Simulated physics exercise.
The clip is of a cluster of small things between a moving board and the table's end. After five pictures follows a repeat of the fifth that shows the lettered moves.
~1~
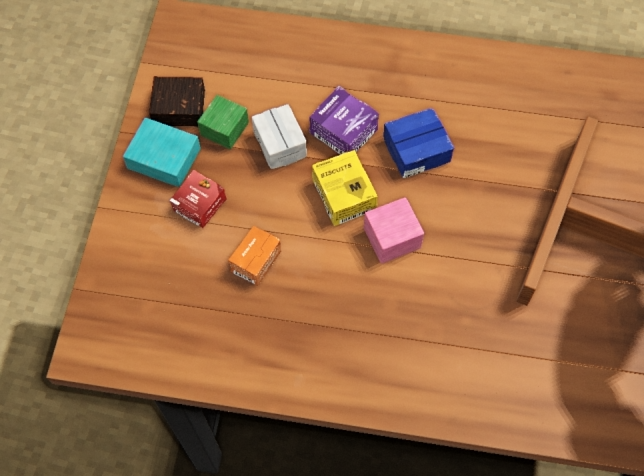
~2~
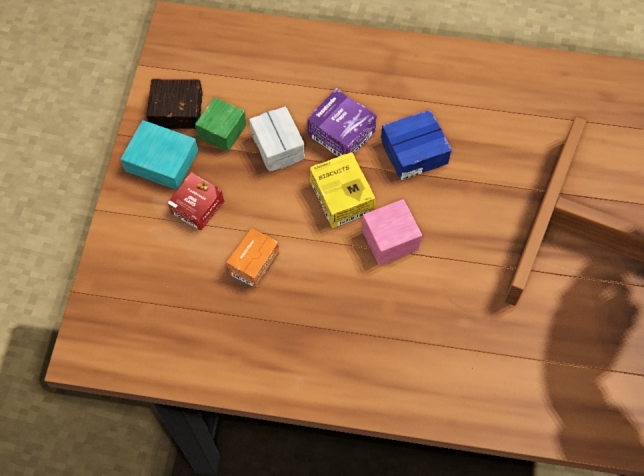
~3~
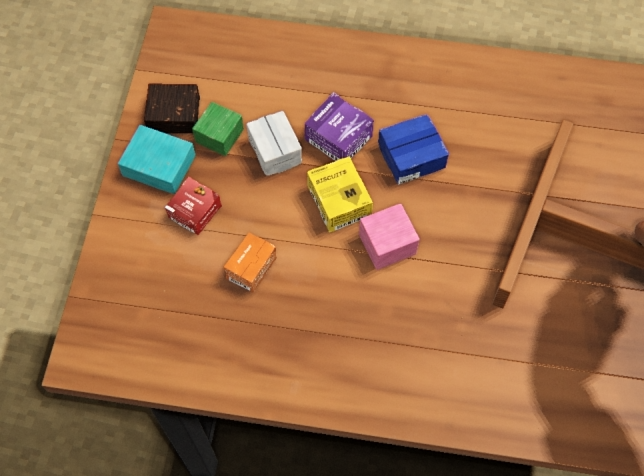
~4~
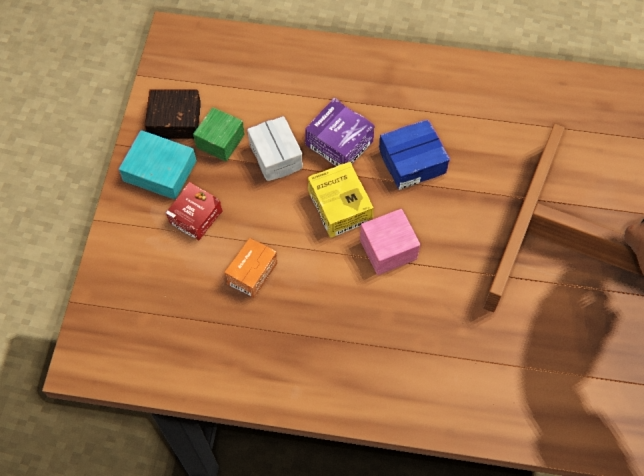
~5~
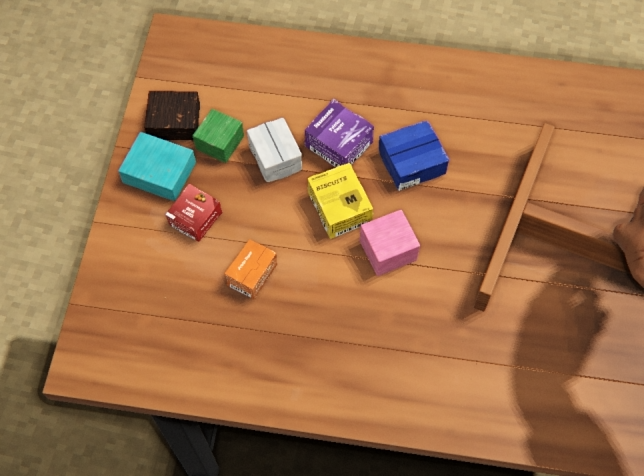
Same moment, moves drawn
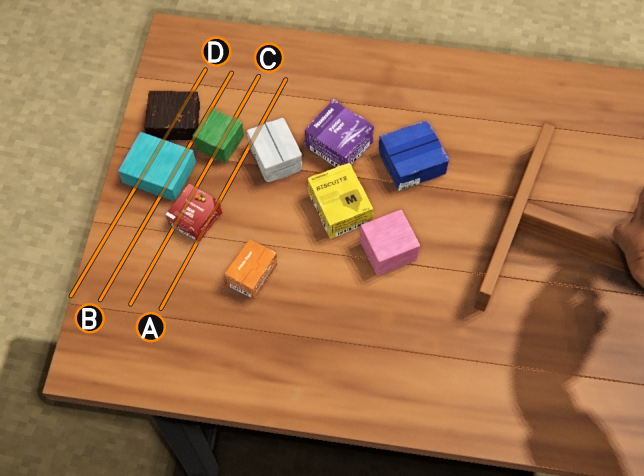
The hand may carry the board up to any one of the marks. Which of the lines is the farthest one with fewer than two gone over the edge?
It can go as far as A.
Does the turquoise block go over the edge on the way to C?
Yes.
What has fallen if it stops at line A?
The black block.
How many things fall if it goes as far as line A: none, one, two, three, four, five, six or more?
One.
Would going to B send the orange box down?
By then, no.
On the copy, A at (227, 187); B at (170, 179); C at (198, 183); D at (142, 176).
On A. First, board (413, 191); purple box (331, 132); blue box (392, 145).
Then, board (309, 178); green block (210, 135); purple box (258, 112).
Finally, board (228, 168); black block over the edge; turquoise block (119, 160); one fallen.
By contrast, B drops four; C drops three; D drops seven.
